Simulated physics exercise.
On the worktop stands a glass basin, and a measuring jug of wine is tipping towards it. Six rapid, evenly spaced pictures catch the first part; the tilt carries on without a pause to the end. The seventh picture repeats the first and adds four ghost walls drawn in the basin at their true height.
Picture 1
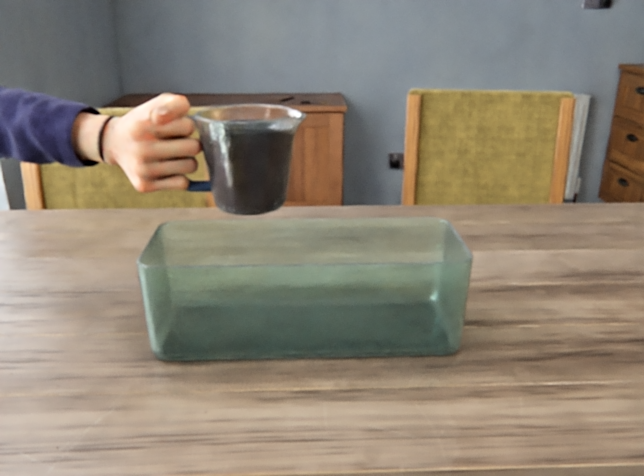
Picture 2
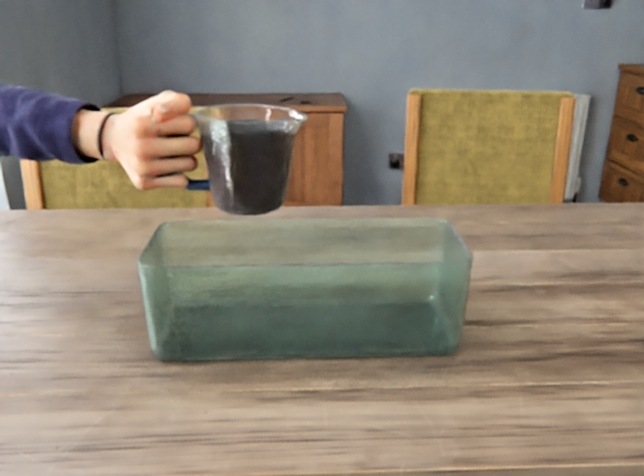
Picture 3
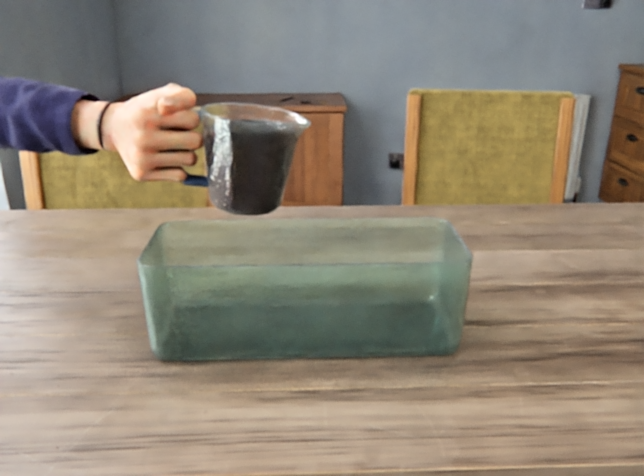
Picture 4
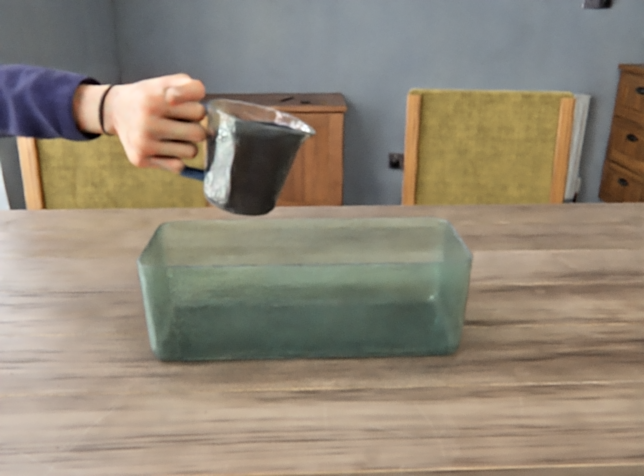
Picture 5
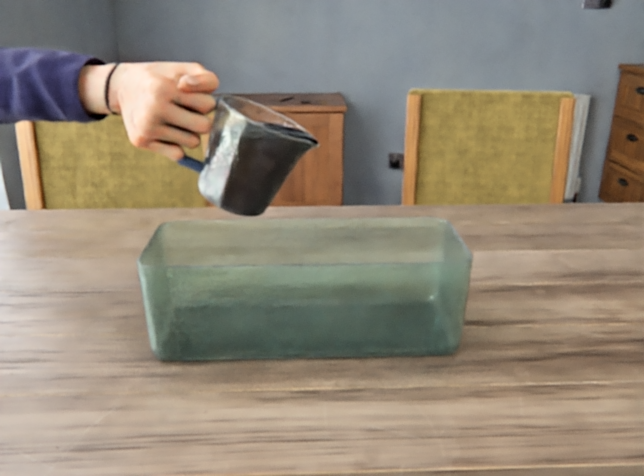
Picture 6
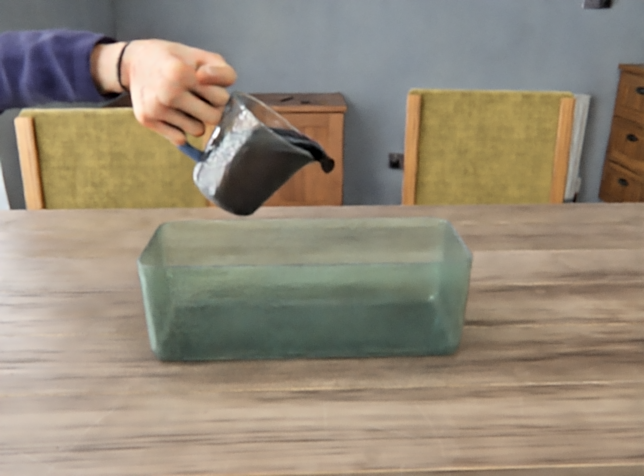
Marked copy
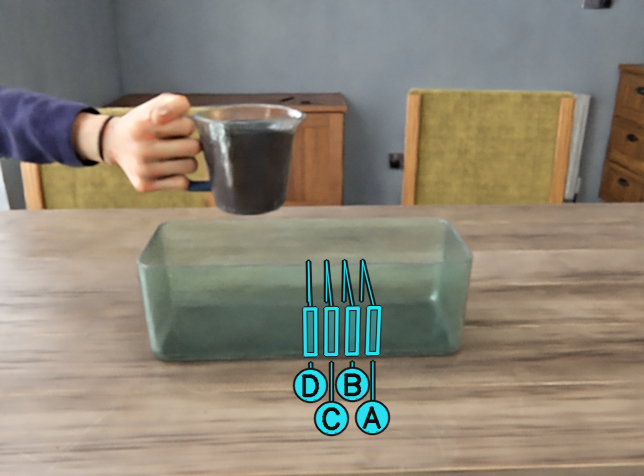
A hand held a clear measuring jug of dark liquid above a glass basin on a wooden table, then gradually tilted it to the right until the liquid began to run over the lip.
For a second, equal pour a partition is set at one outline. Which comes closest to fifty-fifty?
Take B.
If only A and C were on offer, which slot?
That would be C.
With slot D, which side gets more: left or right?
More ends on the right.
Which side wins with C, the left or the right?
More ends on the right.
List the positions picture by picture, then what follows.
Upright, lip at (304, 116); basin from (153, 355) to (459, 349); nothing has left yet.
Upright, lip at (306, 117); nothing has left yet.
Tipped about 7°, lip at (309, 123); nothing has left yet.
Tipped about 15°, lip at (314, 132); nothing has left yet.
Tipped about 25°, lip at (318, 144); nothing has left yet.
Tipped about 38°, lip at (319, 159); wine is over the lip, down to (327, 170).
On the marked copy, A at (372, 361); B at (352, 362); C at (331, 362); D at (310, 363).
For slot A, about 86 % ends left of the wall and 12 % right of it.
For slot B, about 54 % ends left of the wall and 45 % right of it.
For slot C, about 25 % ends left of the wall and 74 % right of it.
For slot D, about 8 % ends left of the wall and 91 % right of it.
